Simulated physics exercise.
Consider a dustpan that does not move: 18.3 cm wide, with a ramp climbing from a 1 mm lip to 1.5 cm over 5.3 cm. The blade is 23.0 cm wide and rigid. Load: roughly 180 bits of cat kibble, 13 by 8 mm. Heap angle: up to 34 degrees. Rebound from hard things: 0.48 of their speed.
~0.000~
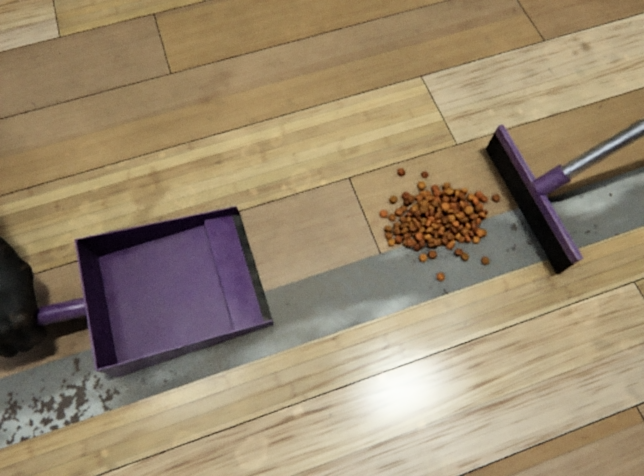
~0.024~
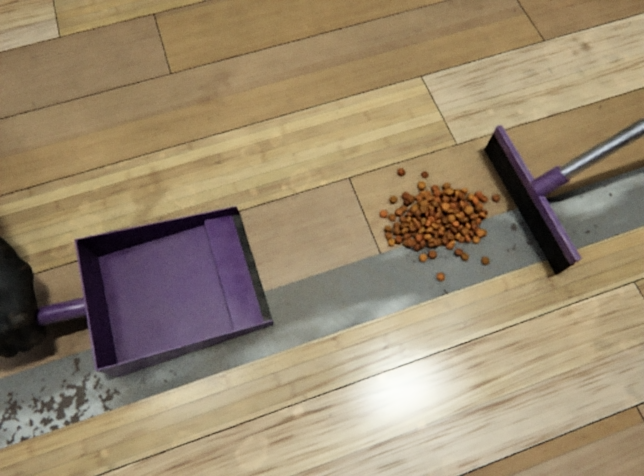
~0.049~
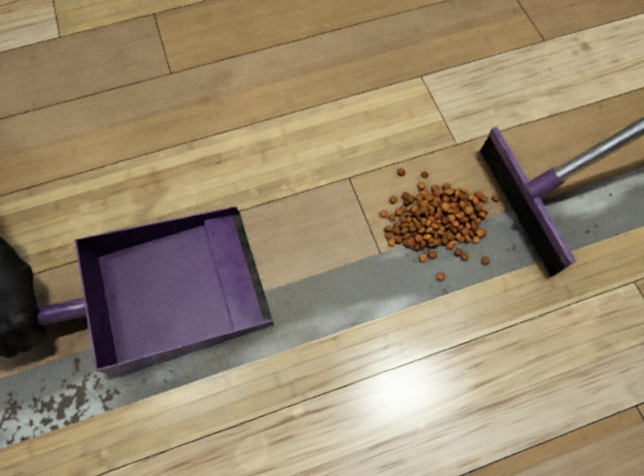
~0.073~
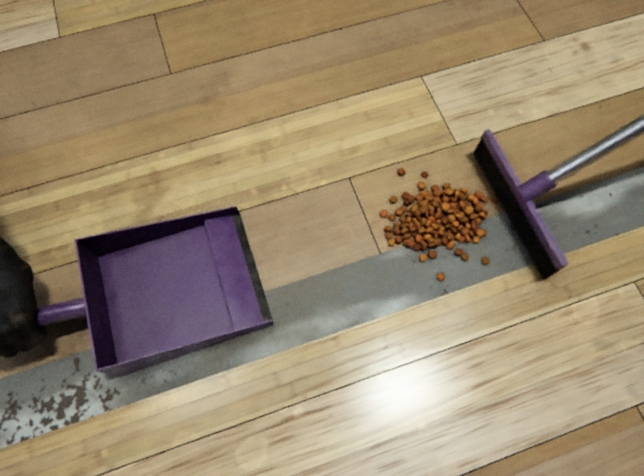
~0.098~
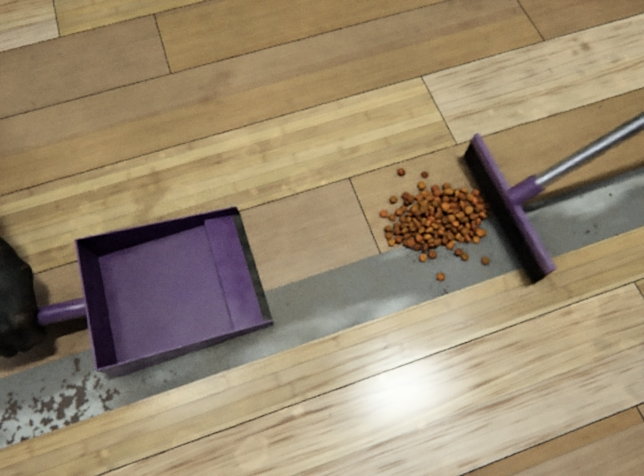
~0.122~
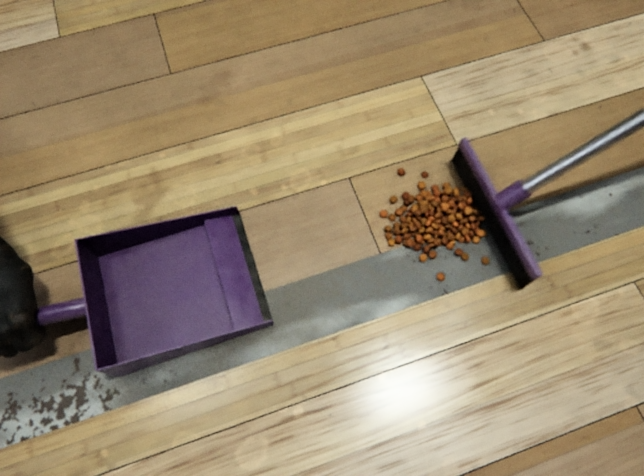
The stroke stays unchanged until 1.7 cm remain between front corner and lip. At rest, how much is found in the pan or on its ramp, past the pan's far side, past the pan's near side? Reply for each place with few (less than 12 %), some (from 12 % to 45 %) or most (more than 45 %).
Pan - most; far side - few; near side - some.
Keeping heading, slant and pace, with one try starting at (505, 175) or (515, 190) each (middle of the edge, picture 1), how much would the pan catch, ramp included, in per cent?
Estimates: 60 percent and 60 percent.
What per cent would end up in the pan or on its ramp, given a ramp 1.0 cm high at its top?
Estimate: About 55 in a hundred.
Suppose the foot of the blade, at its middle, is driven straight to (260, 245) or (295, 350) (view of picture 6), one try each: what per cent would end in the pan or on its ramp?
Some 55 per cent on the first try, 30 per cent on the second.
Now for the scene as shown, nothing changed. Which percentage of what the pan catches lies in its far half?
30 per cent.
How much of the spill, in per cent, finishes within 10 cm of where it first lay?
0 percent, roughly.
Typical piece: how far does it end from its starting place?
Around 32 centimetres.
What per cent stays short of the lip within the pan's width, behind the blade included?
Share there: About 25 %.
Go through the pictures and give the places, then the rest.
Blade from (575, 260) to (499, 131), moved 0.0 cm, 0 of the pieces shifted so far; middle of the pieces at (437, 215); pan at (170, 294), in the first picture.
Blade from (574, 260) to (498, 132), moved 0.3 cm, 0 of the pieces shifted so far; middle of the pieces at (437, 215), in the second picture.
Blade from (569, 262) to (493, 133), moved 1.0 cm, 0 of the pieces shifted so far; middle of the pieces at (437, 215), in the third picture.
Blade from (561, 266) to (486, 136), moved 2.3 cm, 1 of the pieces shifted so far; middle of the pieces at (437, 215), in the fourth picture.
Blade from (549, 270) to (475, 140), moved 4.2 cm, 4 of the pieces shifted so far; middle of the pieces at (437, 215), in the fifth picture.
Blade from (535, 276) to (463, 144), moved 6.3 cm, 29 of the pieces shifted so far; middle of the pieces at (436, 215); pan at (170, 294). Its pace works out near 0.87 m/s, heading 2 degrees towards the viewer's side, in the sixth picture.
After 0.32 s, middle of the blade 18 cm from the lip; 0 % over the lip, far side 0 %, near side 10 %.
After 0.45 s, middle of the blade 7 cm from the lip; 0 % over the lip, far side 5 %, near side 15 %.
After 0.71 s, middle of the blade 2 cm from the lip; 55 % over the lip, far side 5 %, near side 15 %.
At rest (1.2 s), pan 55 %, far side 5 %, near side 15 %, in front of the lip or behind the blade 25 %.
